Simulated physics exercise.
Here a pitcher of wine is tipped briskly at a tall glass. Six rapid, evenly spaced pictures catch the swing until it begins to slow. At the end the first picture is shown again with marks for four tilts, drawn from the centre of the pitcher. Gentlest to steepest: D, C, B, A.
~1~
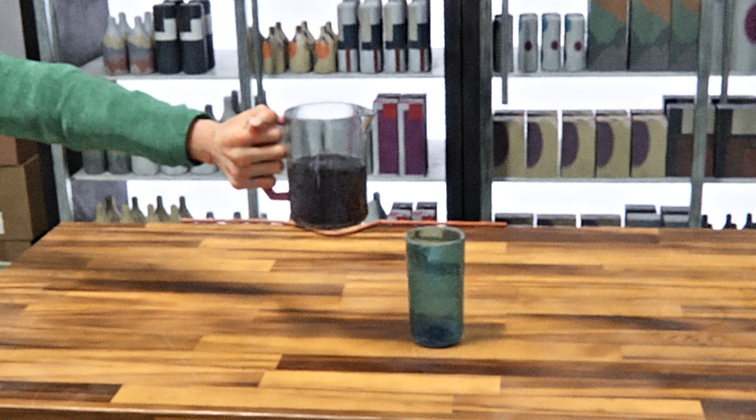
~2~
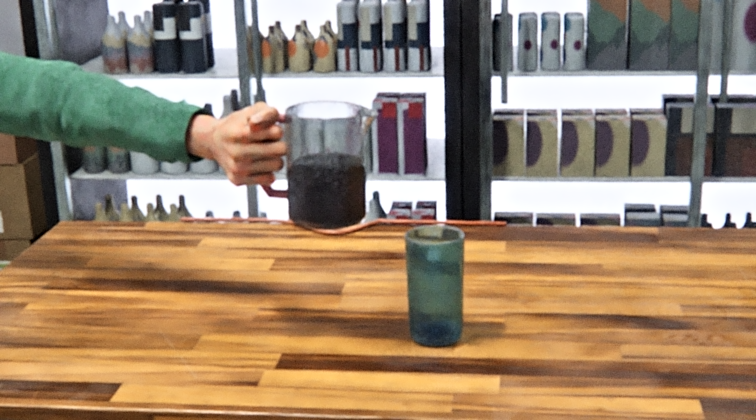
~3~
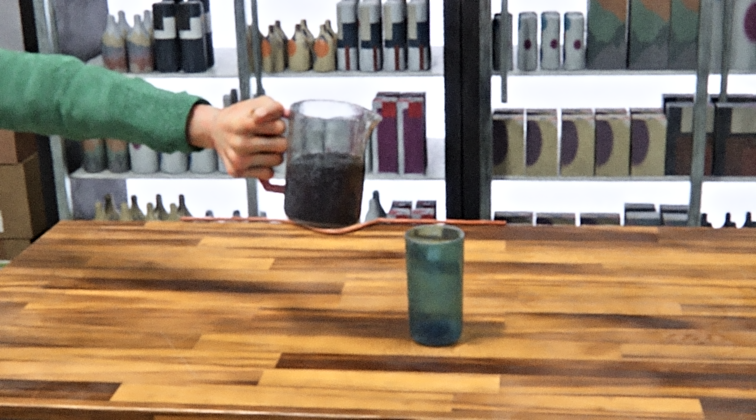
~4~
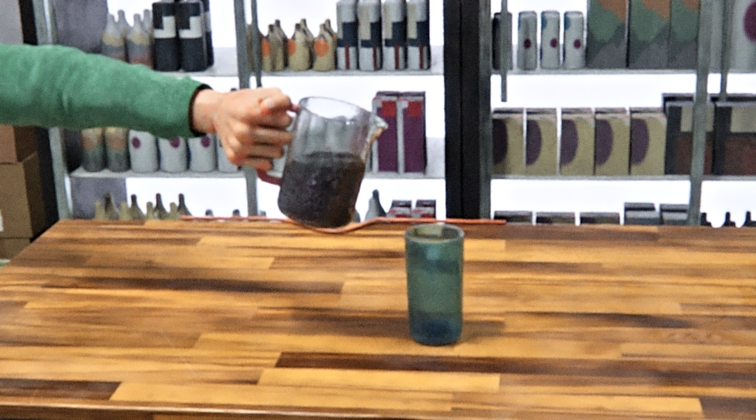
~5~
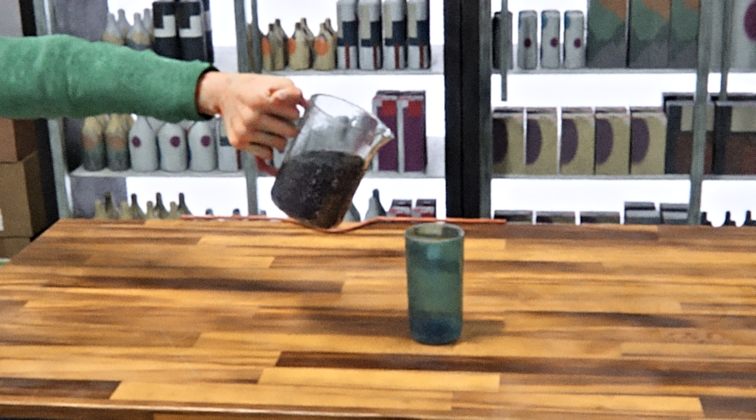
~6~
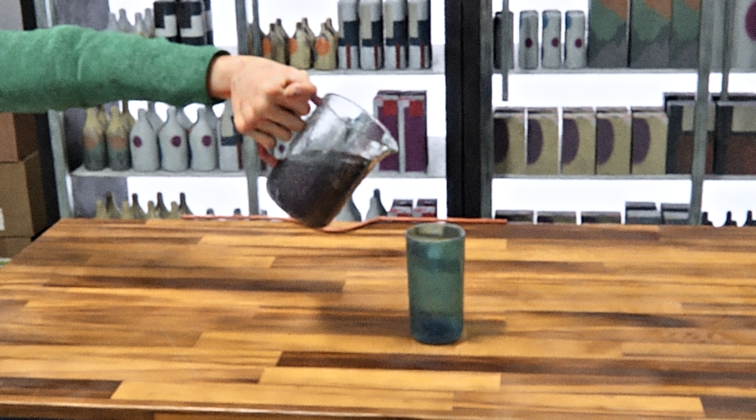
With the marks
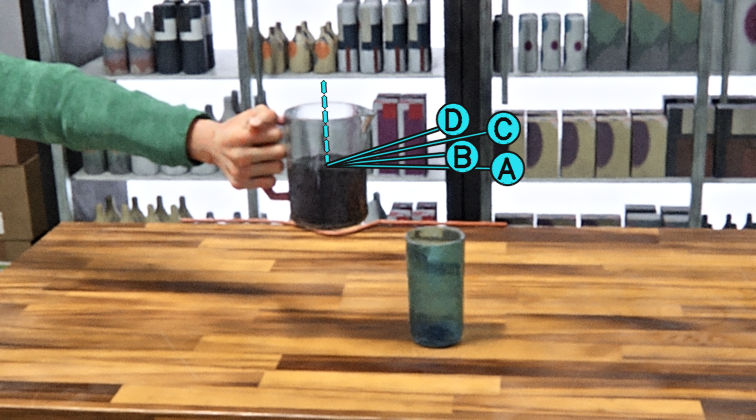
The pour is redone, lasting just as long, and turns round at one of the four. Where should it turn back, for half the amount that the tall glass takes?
C beats the others.
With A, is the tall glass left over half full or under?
Over half.
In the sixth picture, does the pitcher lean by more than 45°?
No, it does not.
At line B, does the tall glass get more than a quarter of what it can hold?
Yes, clearly.
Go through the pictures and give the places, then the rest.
Upright, lip at (374, 113); rim of the tall glass round (435, 235); nothing has left yet.
Upright, lip at (375, 114); nothing has left yet.
Tipped about 7°, lip at (380, 118); nothing has left yet.
Tipped about 16°, lip at (386, 126); nothing has left yet.
Tipped about 26°, lip at (392, 137); nothing has left yet.
Tipped about 37°, lip at (397, 149); nothing has left yet.
On the marked copy, A at (490, 168); B at (444, 154); C at (486, 132); D at (438, 128).
For line A, the tall glass ends with about 74 % of what it can hold; 7 % of the wine is spilt.
For line B, the tall glass ends with about 66 % of what it can hold.
For line C, the tall glass ends with about 51 % of what it can hold.
For line D, the tall glass ends with about 35 % of what it can hold.
